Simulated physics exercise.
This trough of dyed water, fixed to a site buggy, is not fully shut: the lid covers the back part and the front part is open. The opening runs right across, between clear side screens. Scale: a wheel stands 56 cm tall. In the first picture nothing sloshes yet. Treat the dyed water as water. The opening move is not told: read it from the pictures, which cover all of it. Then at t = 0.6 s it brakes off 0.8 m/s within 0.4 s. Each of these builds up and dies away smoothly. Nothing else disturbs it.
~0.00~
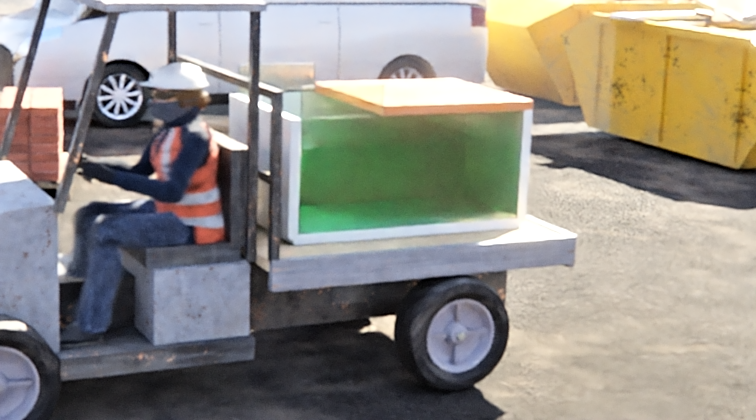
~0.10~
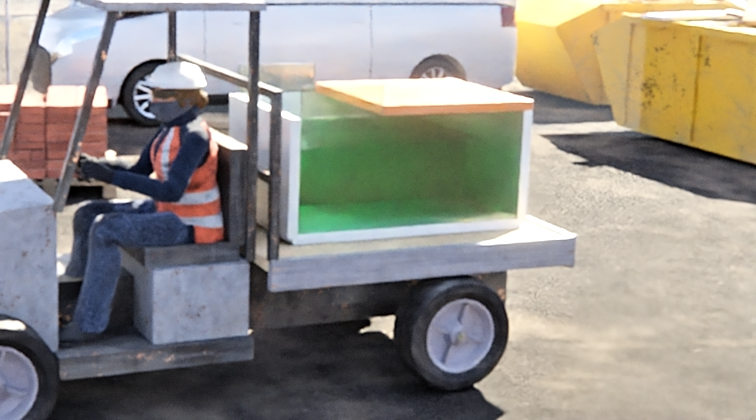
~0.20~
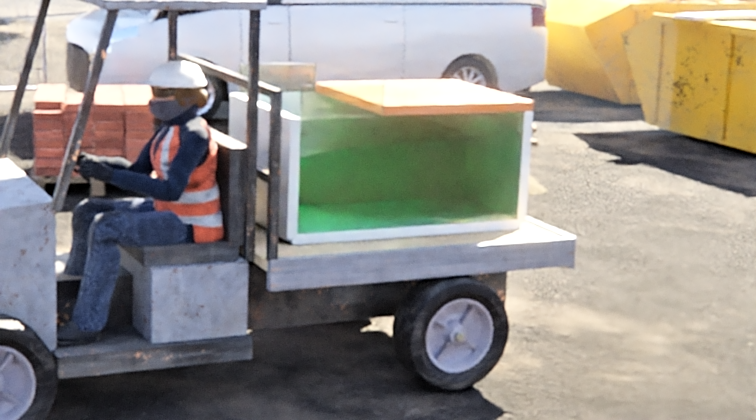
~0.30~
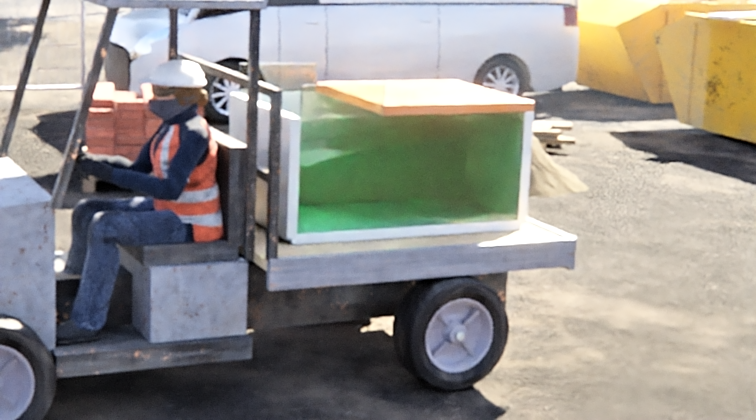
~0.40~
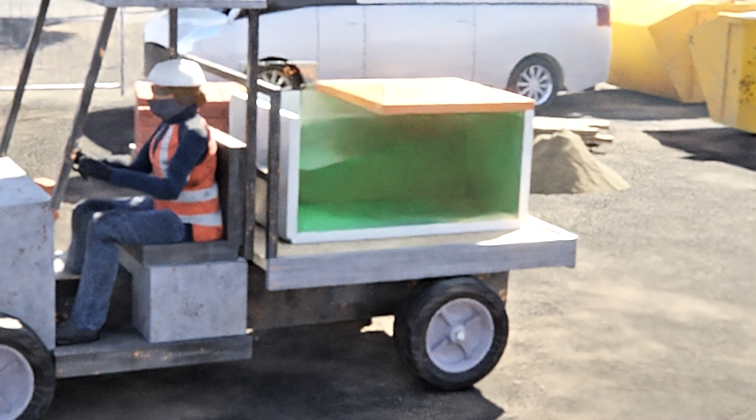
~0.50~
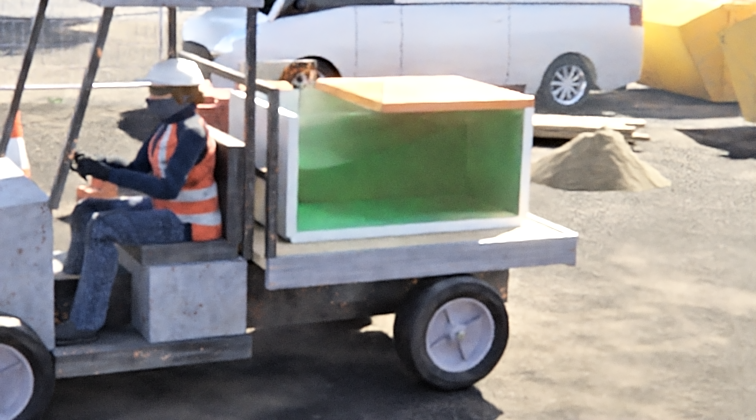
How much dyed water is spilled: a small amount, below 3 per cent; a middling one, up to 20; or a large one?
The loss is middling.
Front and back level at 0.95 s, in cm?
Front 58 cm, back 30 cm.
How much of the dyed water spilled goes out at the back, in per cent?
About 0 per cent.
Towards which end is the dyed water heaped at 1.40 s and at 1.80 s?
At the front, then the back.
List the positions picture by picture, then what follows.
The surface is at (317, 149) near the front wall; the surface is at (499, 141) near the back wall; the front is on the left; the opening runs from (382, 107) to (300, 110); a wheel hub at (465, 338), in the first frame.
The surface is at (317, 150) near the front wall; the surface is at (500, 140) near the back wall, in the second frame.
The surface is at (317, 155) near the front wall; the surface is at (500, 137) near the back wall, in the third frame.
The surface is at (317, 164) near the front wall; the surface is at (501, 128) near the back wall, in the fourth frame.
The surface is at (316, 170) near the front wall; the surface is at (502, 118) near the back wall, in the fifth frame.
The surface is at (315, 170) near the front wall; the surface is at (502, 114) near the back wall; a wheel hub at (464, 338), in the sixth frame.
Then, 0.95 s in, the surface stands 29 cm at the back and 57 cm at the front; nothing has left.
Then, 1.40 s in, the surface stands 25 cm at the back and 55 cm at the front; 5 per cent is out, over the front.
Then, 1.80 s in, the surface stands 52 cm at the back and 26 cm at the front; 5 per cent is out, over the front.
Then, 3.88 s in, 6 per cent is out, over the front, 23 of 394 litres.
